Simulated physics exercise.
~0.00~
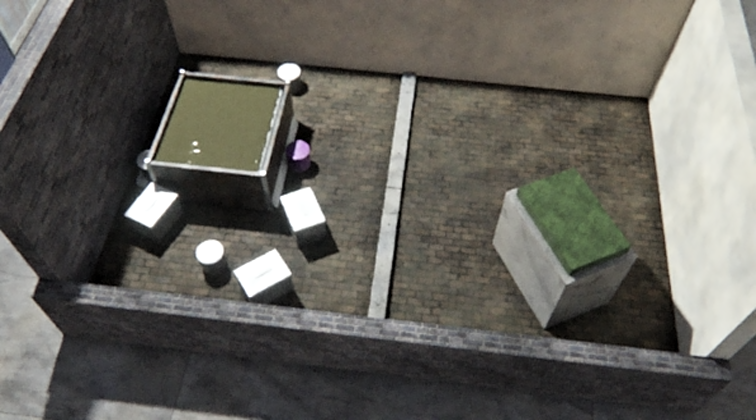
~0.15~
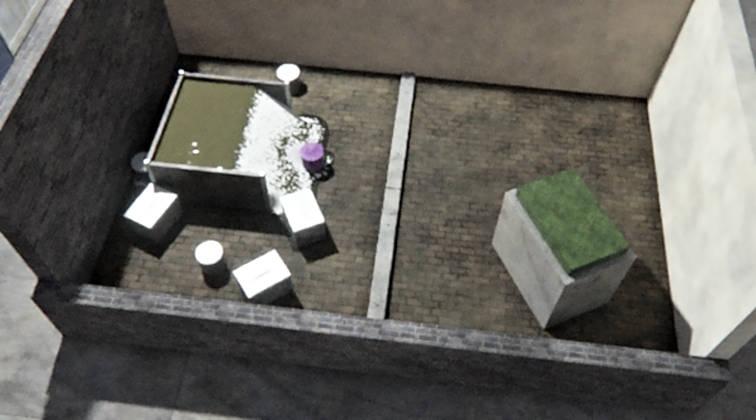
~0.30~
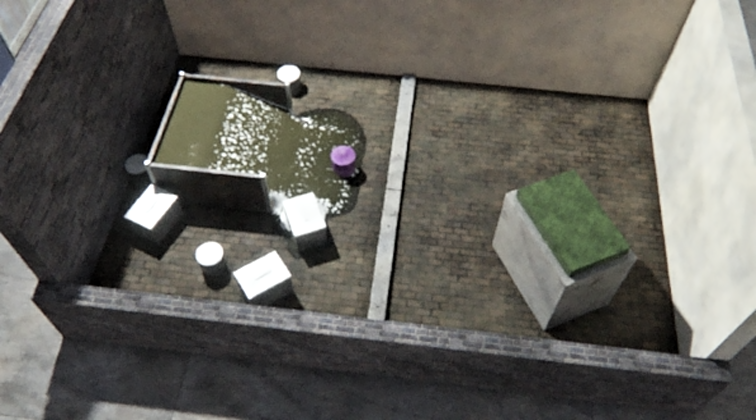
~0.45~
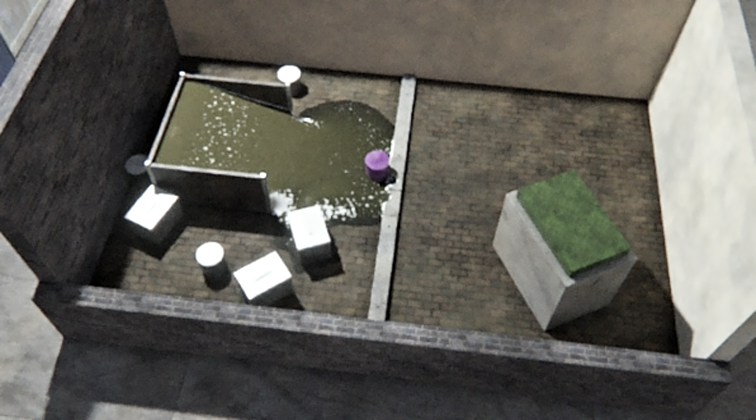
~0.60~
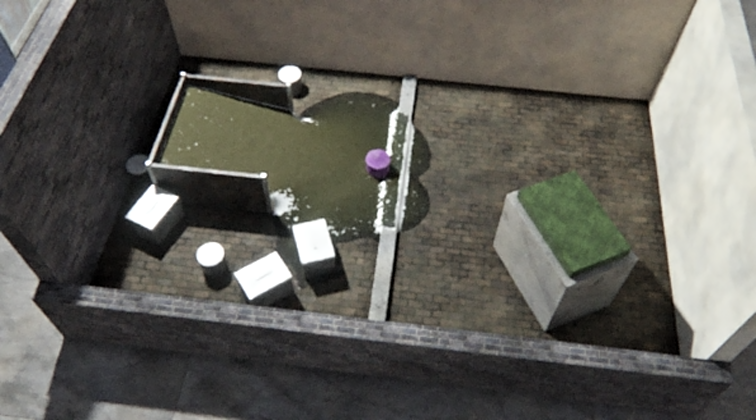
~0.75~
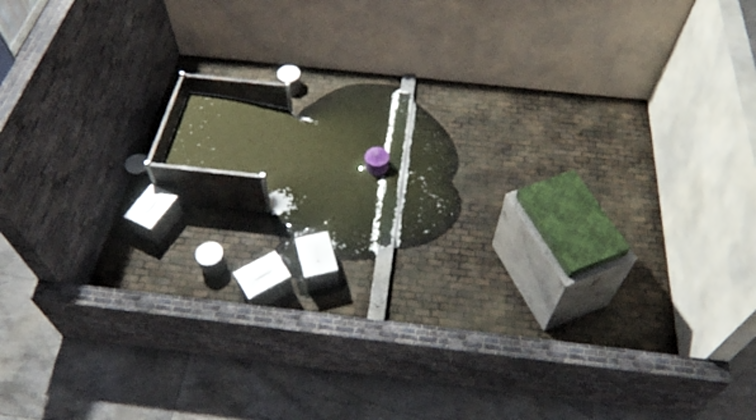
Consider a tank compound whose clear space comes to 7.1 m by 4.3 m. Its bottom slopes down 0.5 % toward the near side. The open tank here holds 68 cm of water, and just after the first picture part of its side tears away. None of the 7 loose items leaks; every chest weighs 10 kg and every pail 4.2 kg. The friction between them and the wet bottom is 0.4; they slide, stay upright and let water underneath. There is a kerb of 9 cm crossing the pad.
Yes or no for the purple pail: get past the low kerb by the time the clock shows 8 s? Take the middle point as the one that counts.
Note, purple pail gets over in time.
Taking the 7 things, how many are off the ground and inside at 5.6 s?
Count: 2.
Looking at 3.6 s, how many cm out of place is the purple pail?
450 cm or so by then.
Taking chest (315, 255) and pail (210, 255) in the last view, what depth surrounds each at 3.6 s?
Depths: Near 5 cm, then near 0 cm.
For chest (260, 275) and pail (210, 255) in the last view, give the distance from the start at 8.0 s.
Respectively 30 and 0 cm.
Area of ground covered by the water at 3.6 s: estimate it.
Close to 25 m2, I'd say.
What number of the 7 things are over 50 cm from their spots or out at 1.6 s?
The number I get is 2.
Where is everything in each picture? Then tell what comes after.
The purple pail at (297, 150), on the bottom; water covers 2.1 m2; 0 of 7 have shifted, in the first frame.
The purple pail at (312, 151), on the bottom, 21 cm from its start; 2.9 m2 under water; 2 of 7 have shifted, in the second frame.
The purple pail at (343, 156) rests on the ground, 62 cm from its start; 4.0 m2 under water; 3 of 7 have shifted, in the third frame.
The purple pail at (377, 160) rests on the ground, 108 cm from its start; water covers 5.2 m2; 3 of 7 have shifted, in the fourth frame.
The purple pail at (378, 159), afloat, 108 cm from its start; 6.4 m2 under water; 3 of 7 have shifted, in the fifth frame.
The purple pail at (377, 157), afloat, 108 cm from its start; 8.1 m2 under water; 3 of 7 have shifted, in the sixth frame.
After 1.6 s the purple pail is near (456, 166), 2.1 m from its start, afloat; 1 of 7 are over the mark; 1 afloat.
After 3.6 s the purple pail is near (655, 171), 4.7 m from its start, afloat; 1 of 7 are over the mark; 2 afloat.
After 5.6 s the purple pail is near (664, 252), 4.8 m from its start, afloat; 1 of 7 are over the mark; 2 afloat.
After 8.0 s the purple pail is near (654, 287), 4.8 m from its start, afloat; 1 of 7 are over the mark; 3 afloat.
